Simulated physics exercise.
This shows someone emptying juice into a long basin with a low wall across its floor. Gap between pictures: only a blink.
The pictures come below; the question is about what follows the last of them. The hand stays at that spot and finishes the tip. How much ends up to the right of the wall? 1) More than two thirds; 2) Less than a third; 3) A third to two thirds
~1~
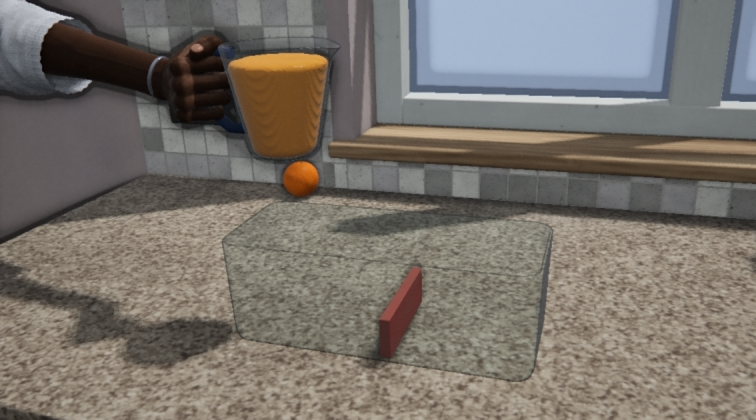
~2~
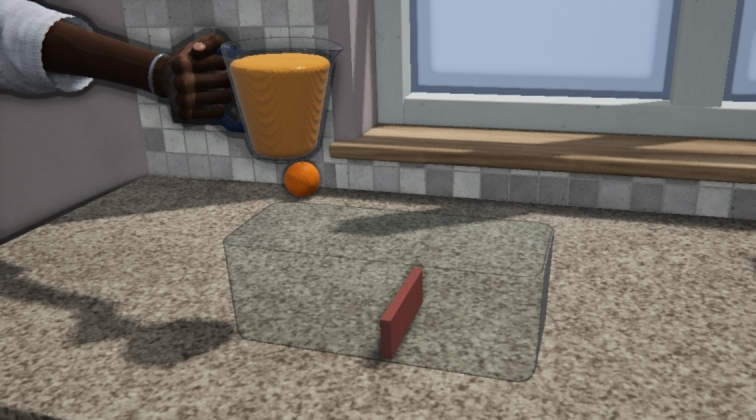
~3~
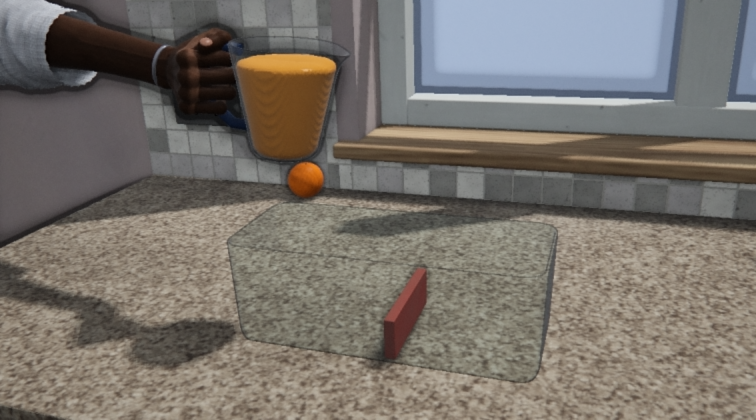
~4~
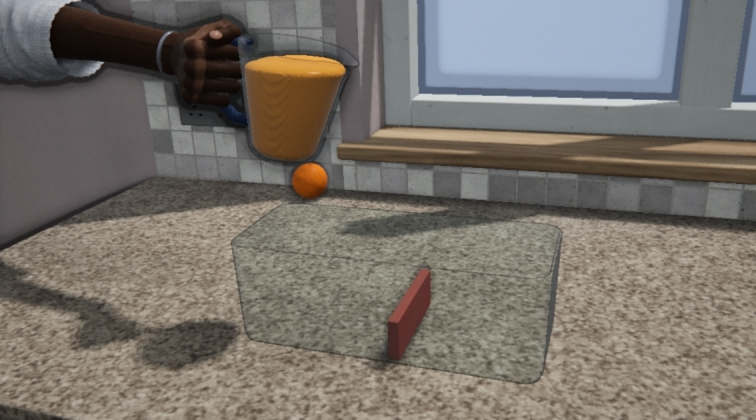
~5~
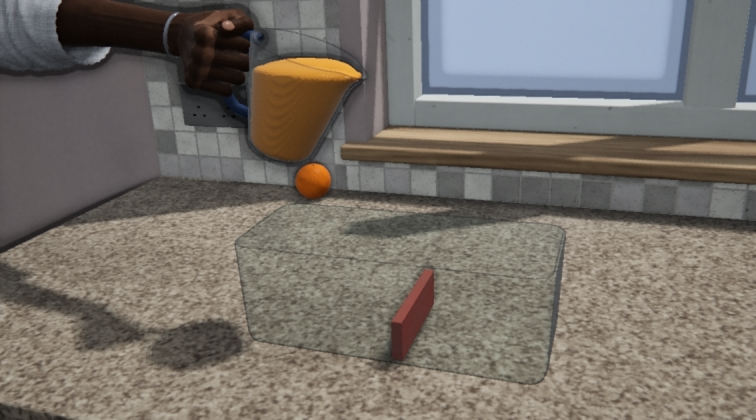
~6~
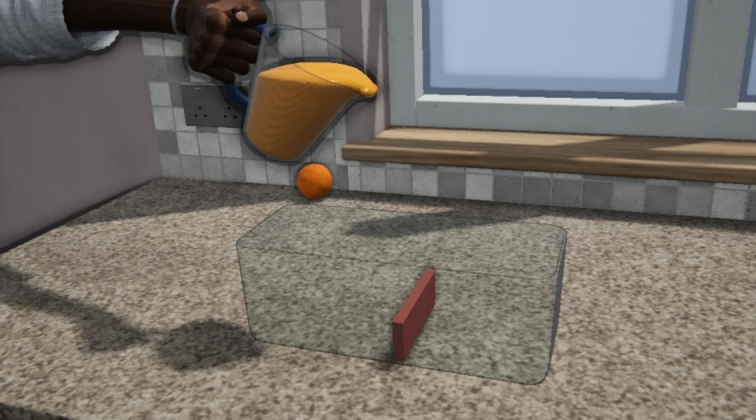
Answer: 3.
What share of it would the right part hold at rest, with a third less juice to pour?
Estimated share: Close to 25 per cent.
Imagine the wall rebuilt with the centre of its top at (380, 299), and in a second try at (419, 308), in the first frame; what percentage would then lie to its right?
Roughly 80 % and then 30 %.
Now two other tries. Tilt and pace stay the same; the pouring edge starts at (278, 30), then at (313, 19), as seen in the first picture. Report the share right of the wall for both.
The first gives 5 %, the second 25 %.
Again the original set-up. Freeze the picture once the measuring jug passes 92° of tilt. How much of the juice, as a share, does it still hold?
Looks like roughly 45 percent is still held.
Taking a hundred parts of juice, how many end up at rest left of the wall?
I'd say close to 50 per cent.
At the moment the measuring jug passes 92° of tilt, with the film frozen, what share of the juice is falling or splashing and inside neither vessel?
Somewhere around 25 per cent of it.
A moment on, the measuring jug is tipped on its side and 45 per cent is still to pour, 2 is left of the wall and 26 right of it.
Next, the measuring jug is tipped right over and 4 per cent is still to pour, 41 is left of the wall and 48 right of it.
Then the measuring jug is tipped right over and 0 per cent is still to pour, 50 is left of the wall and 49 right of it.
Later the measuring jug is tipped right over and 0 per cent is still to pour, 49 is left of the wall and 49 right of it.
Finally, 49 per cent lies left of the wall, 49 right of it and 1 outside.
